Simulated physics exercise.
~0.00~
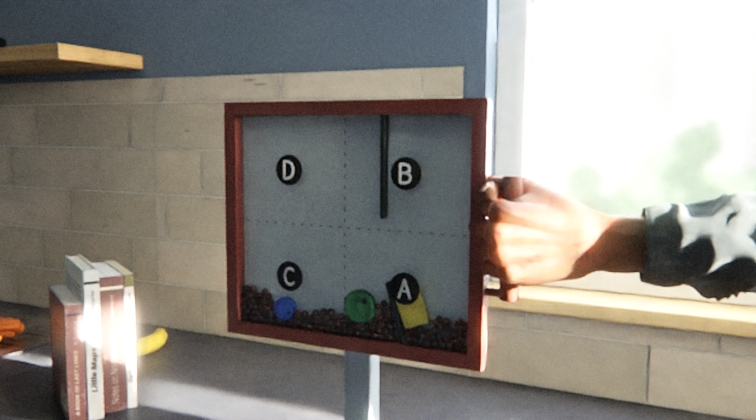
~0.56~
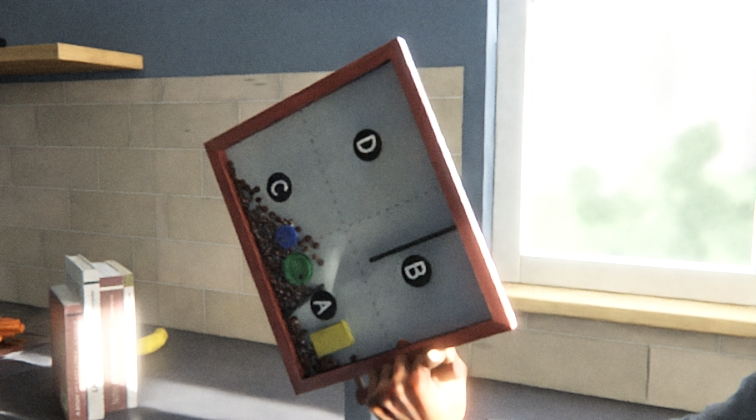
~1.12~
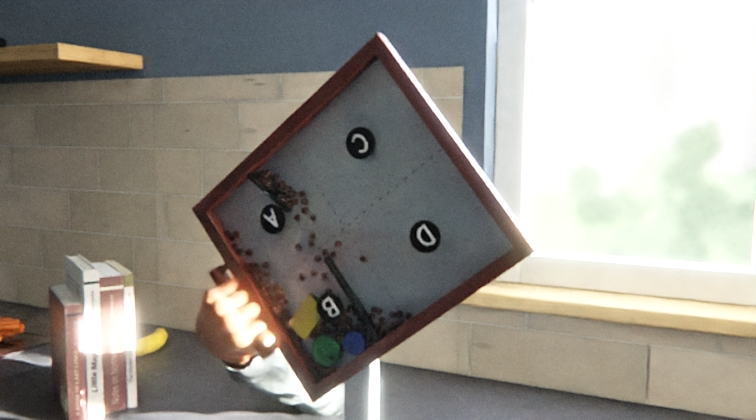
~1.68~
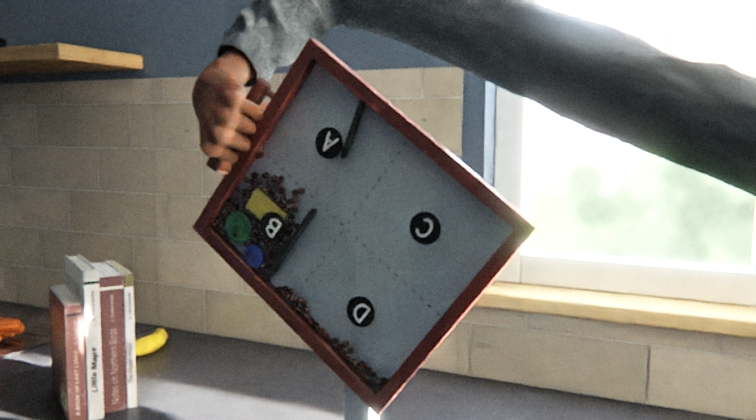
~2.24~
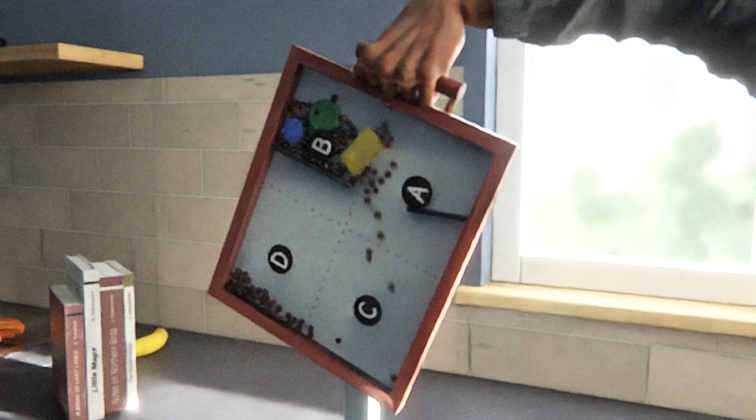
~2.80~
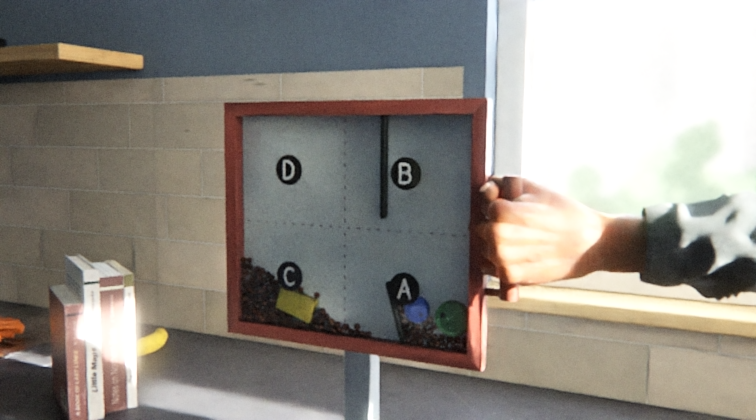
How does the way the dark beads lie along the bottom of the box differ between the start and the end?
At the start the beads lie in a low layer spread along the bottom through C and A. At the end they are heaped higher on the left in C, with a smaller share in A.
